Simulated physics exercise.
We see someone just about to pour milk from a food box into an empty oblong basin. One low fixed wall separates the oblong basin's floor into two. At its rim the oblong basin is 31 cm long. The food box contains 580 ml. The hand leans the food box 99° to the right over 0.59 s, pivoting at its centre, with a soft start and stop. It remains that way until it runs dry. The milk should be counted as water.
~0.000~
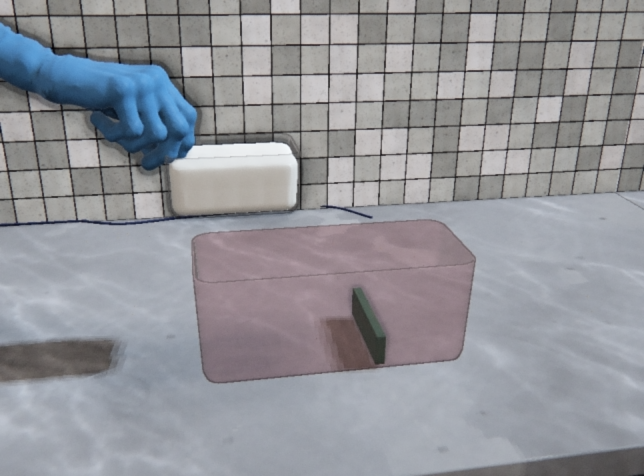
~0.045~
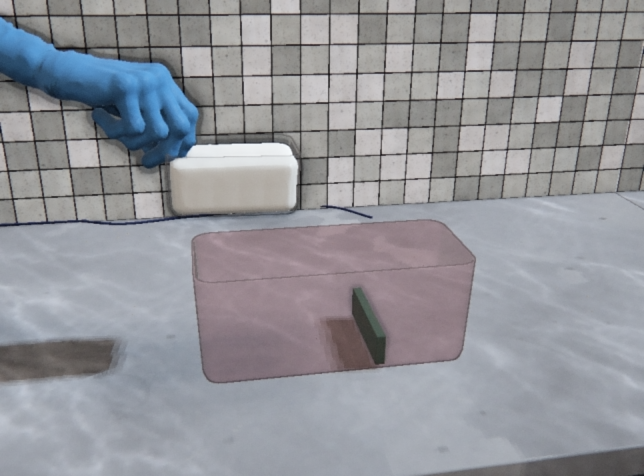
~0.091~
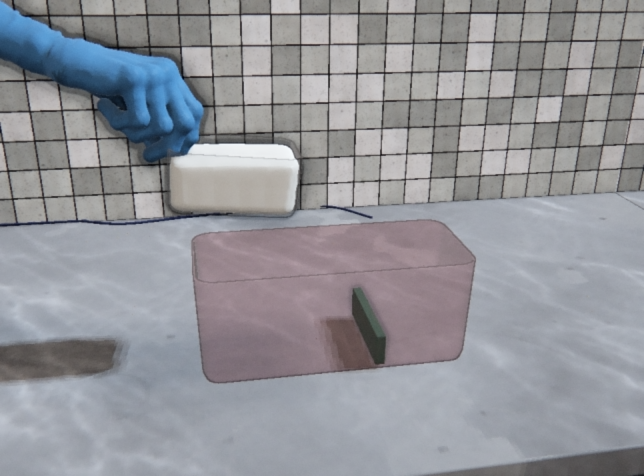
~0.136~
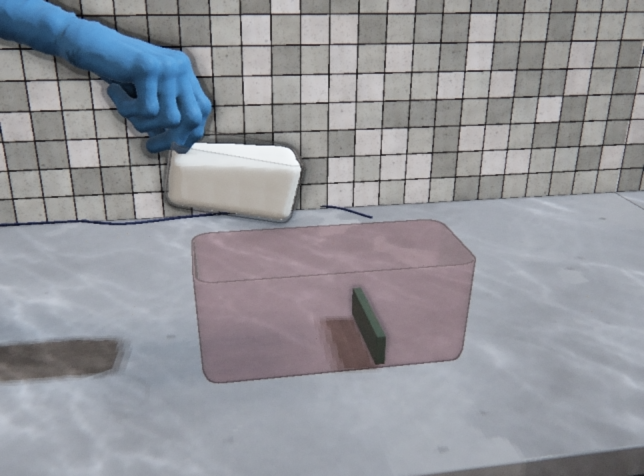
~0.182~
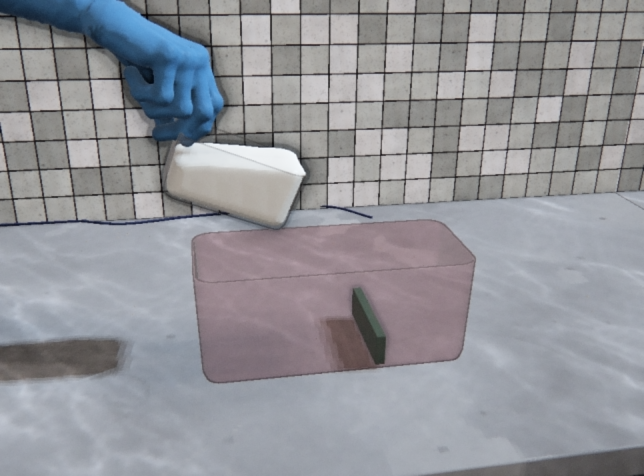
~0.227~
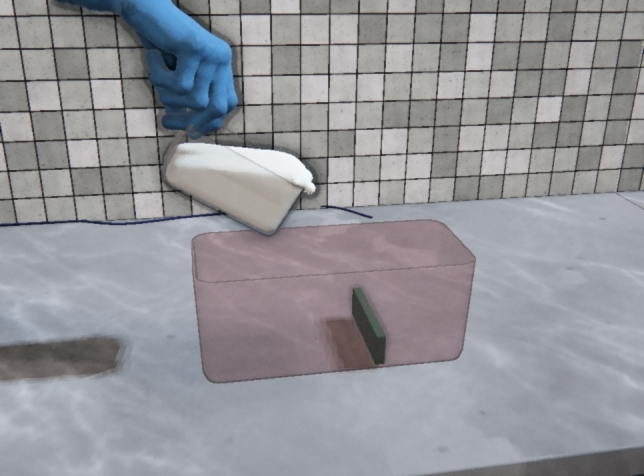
On a pale counter by a tiled wall, a blue hand slowly leaned a white box to the right behind a clear, pinkish basin, until milk began slipping over the box's edge.
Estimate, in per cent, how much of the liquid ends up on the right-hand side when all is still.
9 %.
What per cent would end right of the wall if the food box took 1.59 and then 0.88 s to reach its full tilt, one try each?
About 20 %, then about 15 %.
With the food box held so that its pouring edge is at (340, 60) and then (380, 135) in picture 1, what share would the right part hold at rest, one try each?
Some 60 and 75 per cent, in that order.
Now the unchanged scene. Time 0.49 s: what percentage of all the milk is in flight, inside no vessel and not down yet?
About 28 per cent.
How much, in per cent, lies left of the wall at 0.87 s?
The fraction is near 88 percent.
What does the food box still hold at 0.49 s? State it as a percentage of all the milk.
Near 20 in a hundred.
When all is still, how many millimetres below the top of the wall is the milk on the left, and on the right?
It's around 18 mm on the left side and around 34 mm on the right side.
By 0.49 s the tilt is 92° and 20 per cent is still to pour, 51 is left of the wall and 1 right of it.
By 0.68 s the tilt is 99° and 5 per cent is still to pour, 89 is left of the wall and 4 right of it.
By 0.87 s the tilt is 99° and 1 per cent is still to pour, 88 is left of the wall and 8 right of it.
By 1.09 s the tilt is 99° and 0 per cent is still to pour, 89 is left of the wall and 9 right of it.
At rest 89 per cent lies left of the wall, 9 right of it and 2 outside.
